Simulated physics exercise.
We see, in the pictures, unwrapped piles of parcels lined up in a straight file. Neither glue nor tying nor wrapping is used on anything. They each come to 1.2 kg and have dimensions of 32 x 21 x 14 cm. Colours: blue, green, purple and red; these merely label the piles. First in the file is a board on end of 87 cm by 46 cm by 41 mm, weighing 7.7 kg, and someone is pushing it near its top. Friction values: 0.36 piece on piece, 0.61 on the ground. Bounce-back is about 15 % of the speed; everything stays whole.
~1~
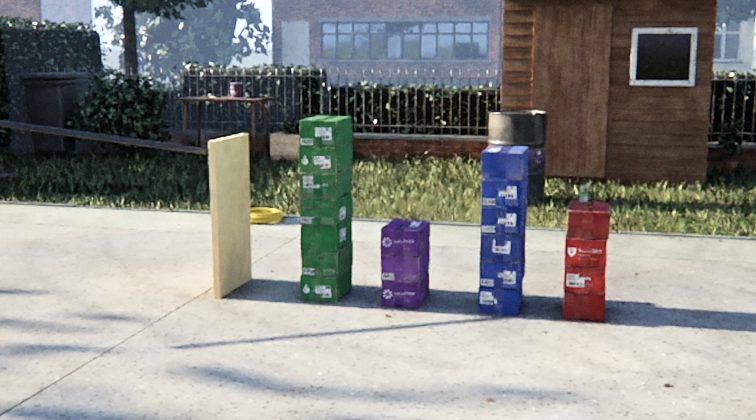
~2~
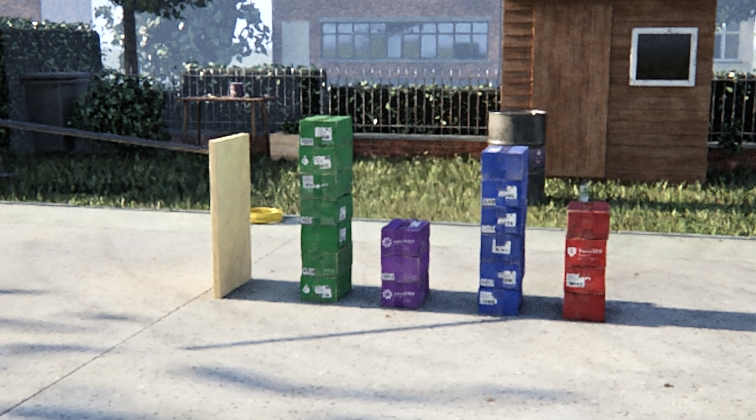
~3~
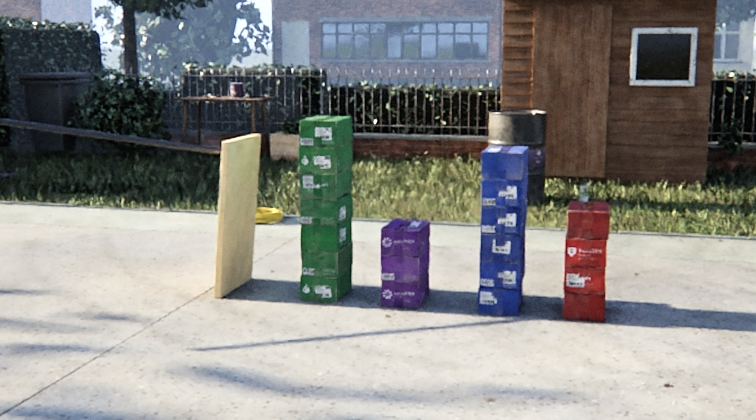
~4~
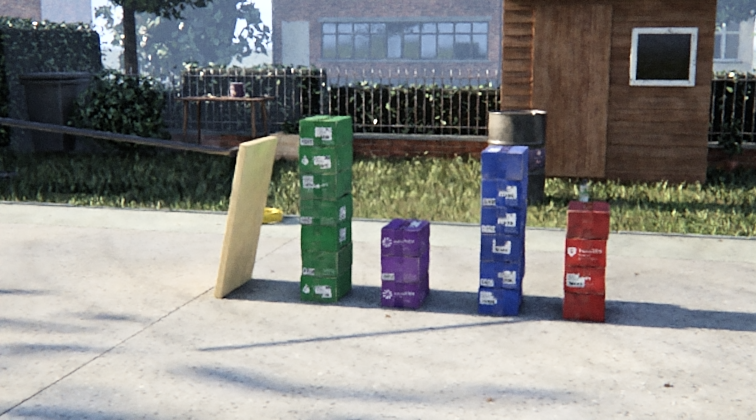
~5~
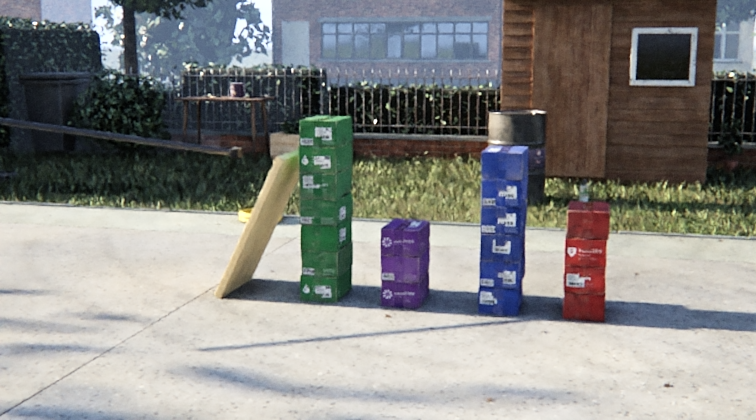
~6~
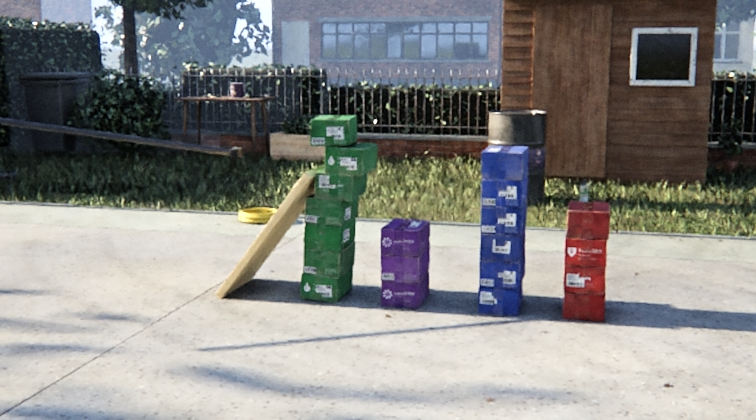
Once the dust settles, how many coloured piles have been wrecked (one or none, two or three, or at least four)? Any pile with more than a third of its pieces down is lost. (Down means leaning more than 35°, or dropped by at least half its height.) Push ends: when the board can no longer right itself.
Lost: Upwards of three.
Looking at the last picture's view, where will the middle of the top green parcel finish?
At about (445, 212).
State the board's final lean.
Lean from upright: Around 75°.
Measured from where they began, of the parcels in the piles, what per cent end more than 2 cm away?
Fraction: 85 %.
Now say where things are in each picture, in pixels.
In the first picture (pixels give the middle of a visible side), pole end (209, 153) 58 mm short, board 0° from upright; top blue parcel (502, 166); top green parcel (318, 133); none of the others has stirred.
In the second picture, pole end 3 mm in, board 0° from upright; top green parcel (318, 133).
In the third picture, pole end 6 cm in, board 5° from upright; top green parcel (318, 133); none of the others has stirred.
In the fourth picture, pole end (233, 154) 8 cm in, stopped, board 12° from upright; top blue parcel (502, 166); none of the others has stirred.
In the fifth picture, pole end (233, 154) 8 cm in, stopped, board 26° from upright; top blue parcel (502, 166); none of the others has stirred.
In the sixth picture, pole end (233, 154) 8 cm in, stopped, board 37° from upright; top green parcel (330, 133) 43 mm from its place; top blue parcel (502, 166); steepest lean 3°, the parcel at (343, 161); movement in 7 of them.
Then, 0.49 s past the last view, board 62° from upright; 4 of the 20 parcels down; top green parcel on its side; top purple parcel 3° from how it stood.
Then, 1.77 s past the last view, board 76° from upright; 13 of the 20 parcels down; top green parcel on its side; top red parcel 21° from how it stood.
In the end, board 76° from upright; 17 of the 20 parcels down; top red parcel upside down; top green parcel on its side. Wrecked, blue, green, purple and red. From the last view, middles, top green parcel near (445, 212).
